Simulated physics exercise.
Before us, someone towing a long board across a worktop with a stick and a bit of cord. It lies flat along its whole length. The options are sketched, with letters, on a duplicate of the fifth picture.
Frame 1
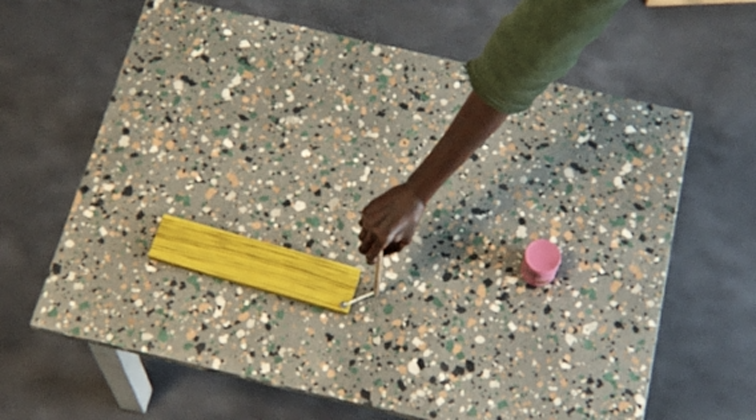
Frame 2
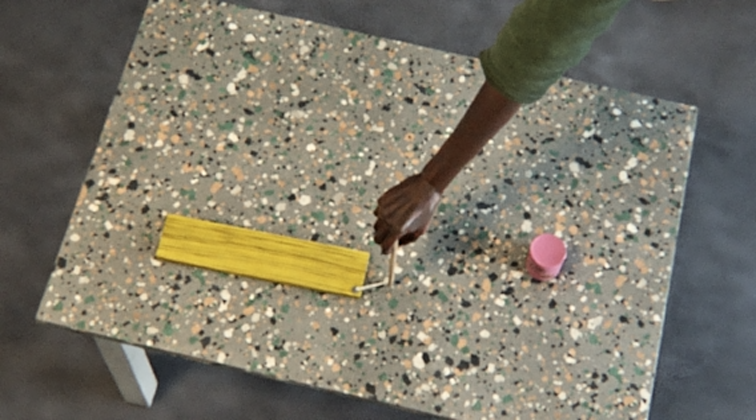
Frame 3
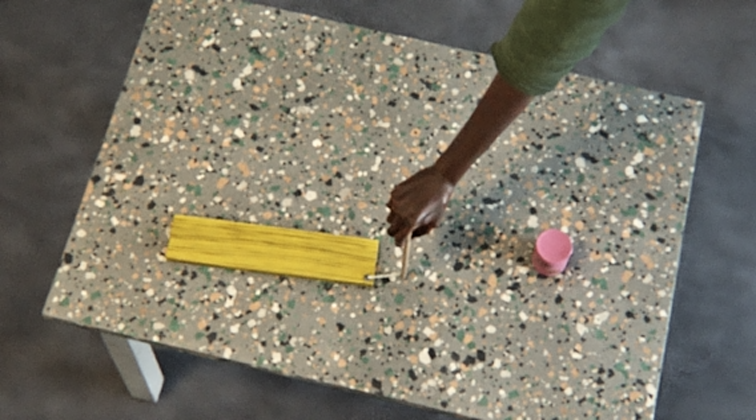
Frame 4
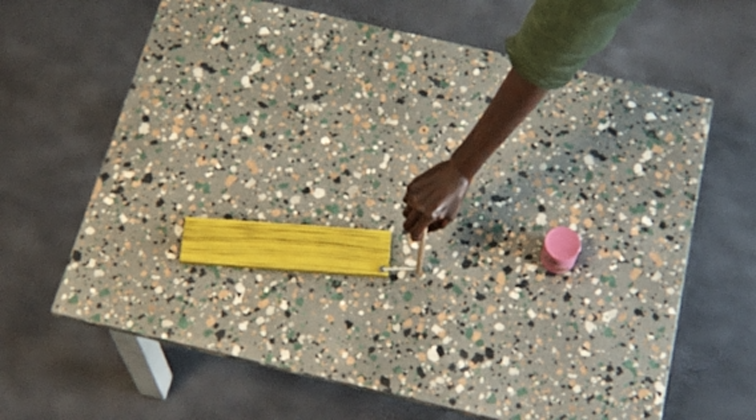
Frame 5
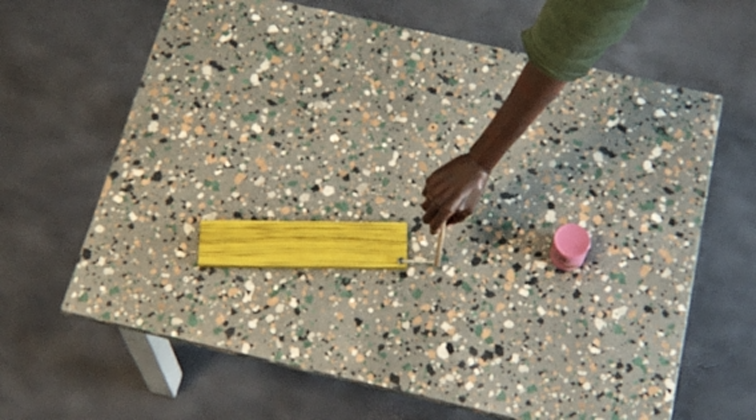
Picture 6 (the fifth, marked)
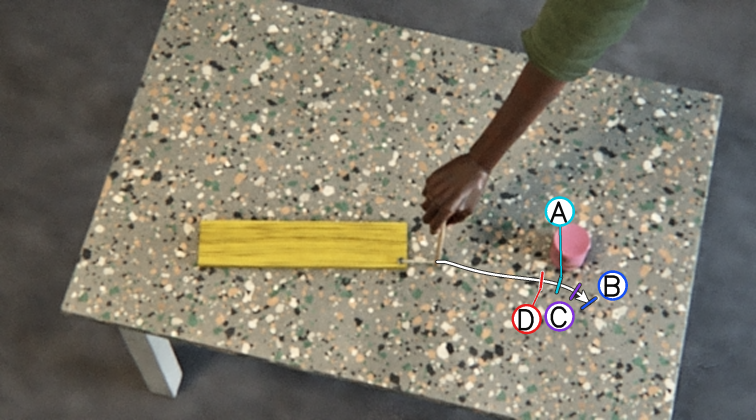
A yellow board slides slightly right, swinging straighter, as a hand tows it with a stick.
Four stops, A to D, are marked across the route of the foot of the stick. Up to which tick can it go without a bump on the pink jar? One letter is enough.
C.
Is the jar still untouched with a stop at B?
No.
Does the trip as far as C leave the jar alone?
Yes.
On the marked copy, A at (559, 285); B at (589, 303); C at (575, 292); D at (542, 281); the route from (437, 262) via (519, 278) to (589, 303).
With C. Early on, foot of the stick (486, 274), middle of the board (352, 251).
Further on, foot of the stick (533, 280), middle of the board (399, 258).
At the end, foot of the stick (575, 292), middle of the board (440, 266); nothing has been touched.
As for the rest, A is safe but short; B is too far, the jar has been hit; D is safe but short.
